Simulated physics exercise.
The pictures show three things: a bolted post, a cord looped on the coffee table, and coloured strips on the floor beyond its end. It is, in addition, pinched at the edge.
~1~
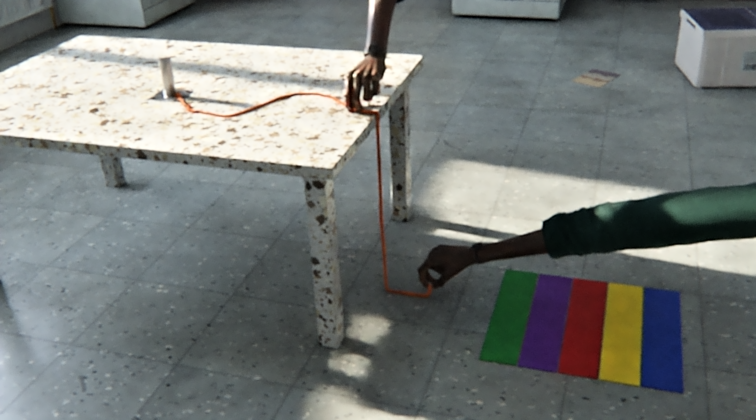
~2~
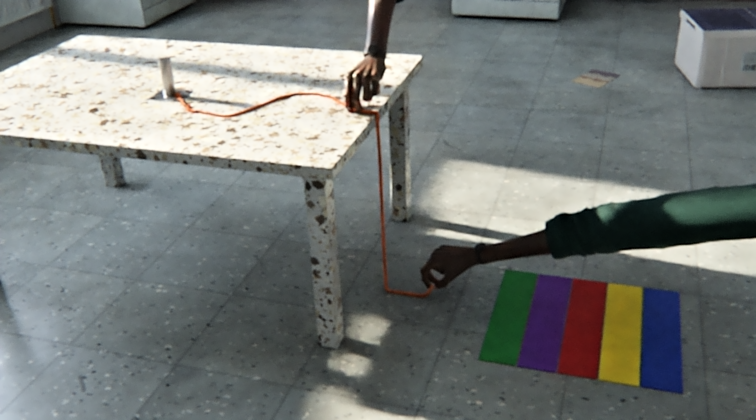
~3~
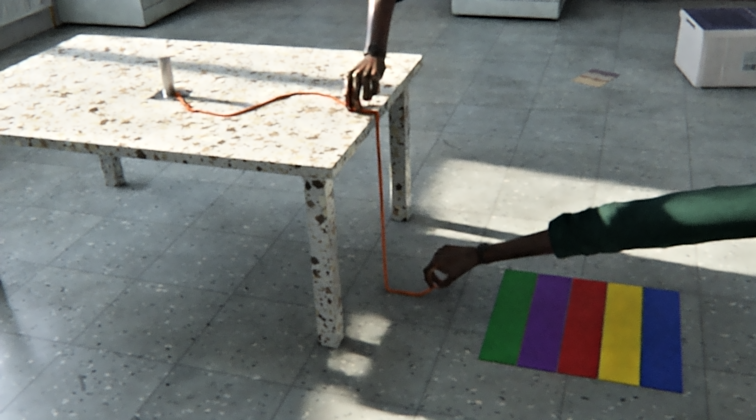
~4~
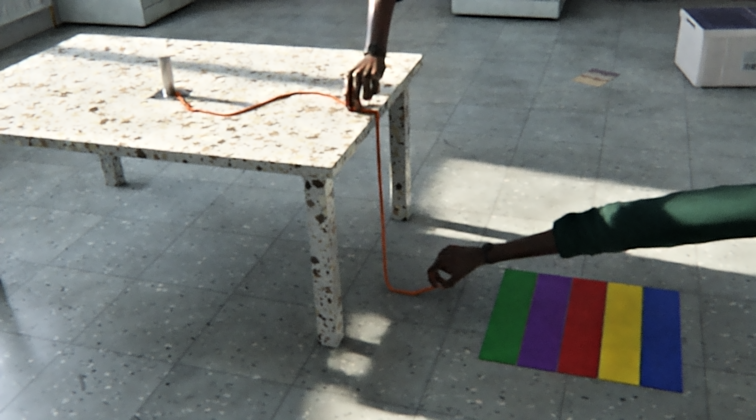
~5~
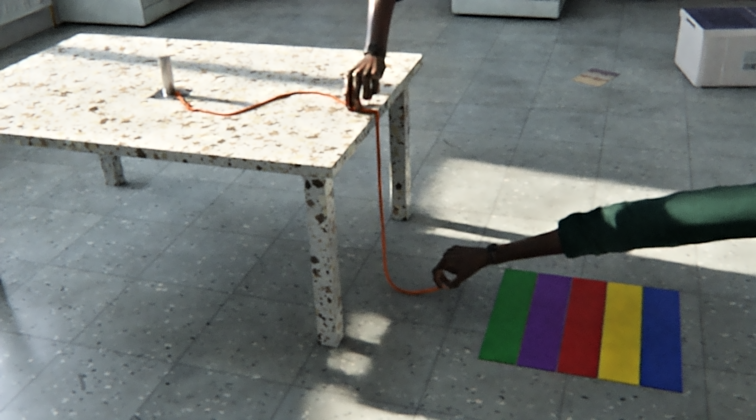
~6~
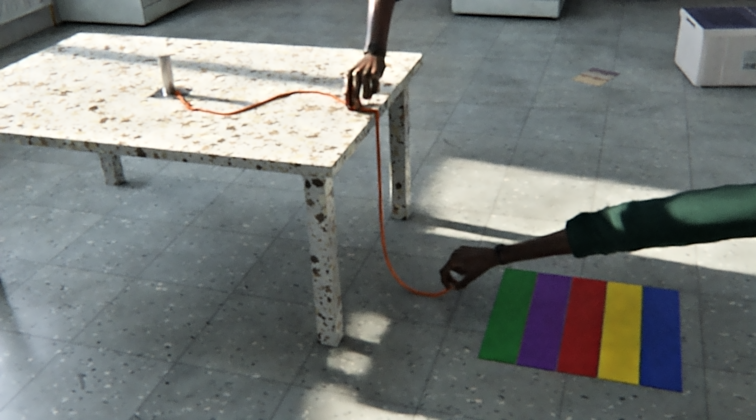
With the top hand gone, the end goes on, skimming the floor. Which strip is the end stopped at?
Stopped at blue.
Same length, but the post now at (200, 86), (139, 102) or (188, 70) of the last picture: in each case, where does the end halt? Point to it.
Try by try, around (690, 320), (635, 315) and (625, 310).
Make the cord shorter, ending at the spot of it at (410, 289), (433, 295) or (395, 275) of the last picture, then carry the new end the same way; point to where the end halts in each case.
Going through them in turn gives (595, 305), (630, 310) and finally (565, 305).
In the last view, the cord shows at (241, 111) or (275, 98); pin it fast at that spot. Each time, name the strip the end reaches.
Try 1: Yellow; try 2: Red.
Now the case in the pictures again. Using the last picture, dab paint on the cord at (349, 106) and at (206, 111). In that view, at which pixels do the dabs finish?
Result - first point (422, 144), second point (246, 100).
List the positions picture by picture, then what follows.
The first frame shows end (430, 285); green (502, 344); purple (541, 350); red (580, 356); yellow (621, 363); blue (662, 369).
The second frame shows end (432, 286); cord through (187, 108) (250, 110) (320, 95) (377, 120) (381, 198) (385, 272).
The third frame shows end (435, 285).
The fourth frame shows end (439, 286); cord through (187, 107) (250, 109) (320, 94) (377, 119) (381, 197) (385, 271).
The fifth frame shows end (444, 286).
The sixth frame shows end (452, 287); cord through (187, 106) (250, 108) (320, 93) (377, 118) (380, 196) (392, 271).
A little later, end near (582, 305); over red.
Next, end near (633, 313); over yellow.
When it is tight, end near (665, 317); over blue. The blue one.
